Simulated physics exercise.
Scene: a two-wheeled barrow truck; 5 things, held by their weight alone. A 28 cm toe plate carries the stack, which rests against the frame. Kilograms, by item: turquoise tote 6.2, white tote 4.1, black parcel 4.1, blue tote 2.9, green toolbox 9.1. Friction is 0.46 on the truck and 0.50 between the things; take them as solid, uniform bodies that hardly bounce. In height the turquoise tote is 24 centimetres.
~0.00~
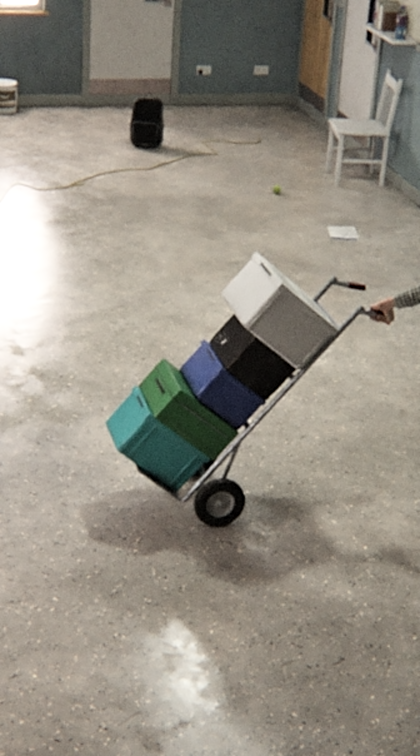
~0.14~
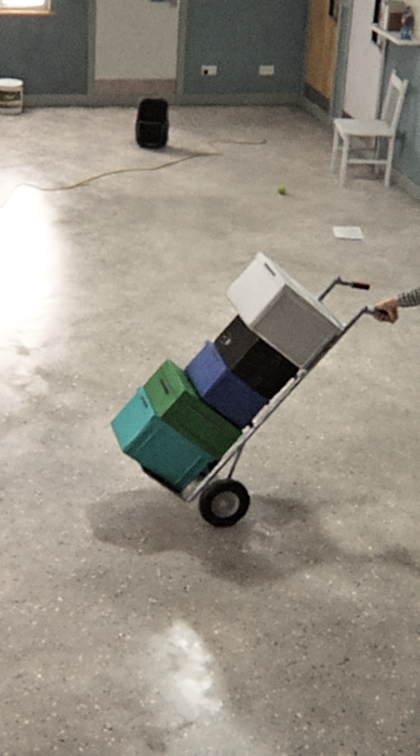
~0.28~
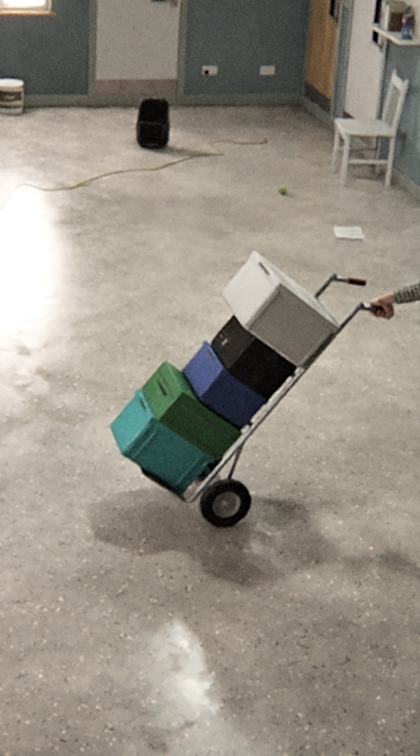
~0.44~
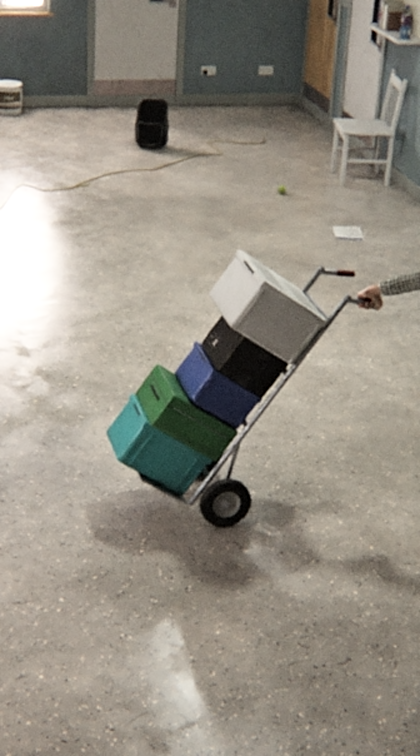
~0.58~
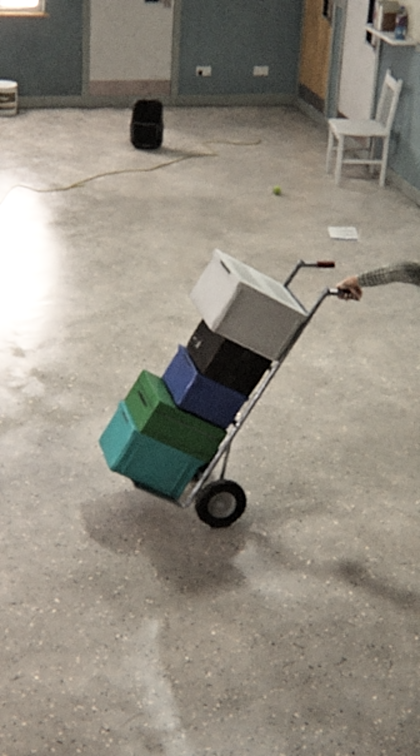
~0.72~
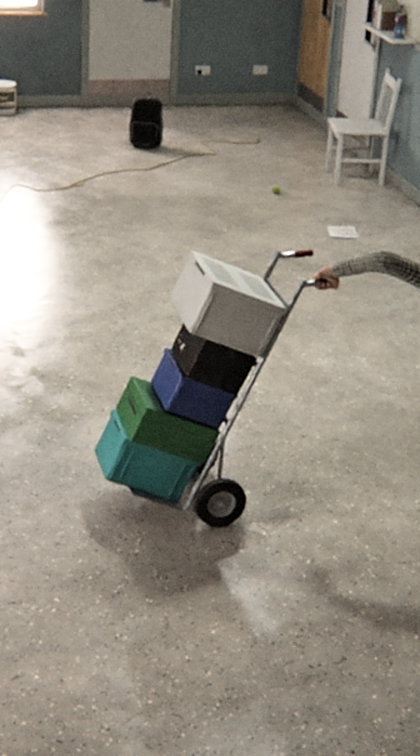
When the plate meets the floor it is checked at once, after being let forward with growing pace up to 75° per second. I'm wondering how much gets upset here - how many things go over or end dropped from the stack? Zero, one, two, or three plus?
Looks like nothing is lost.
After 1.12 s, truck upright; white tote moved 2 cm near (144, 320); black parcel moved 2 cm.
After 1.22 s, truck upright; white tote 6° off its base near (129, 320); turquoise tote 5° off its base near (136, 481); black parcel 6° off its base.
After 1.52 s, truck upright; white tote 19° off its base near (110, 321); black parcel 19° off its base; blue tote 18° off its base.
After 2.02 s, truck upright; white tote 8° off its base near (133, 319); black parcel 8° off its base; blue tote 8° off its base.
In the end (2.5 s), all 5 under 10 cm from the start. In the last view, turquoise tote near (138, 482), white tote near (148, 320).
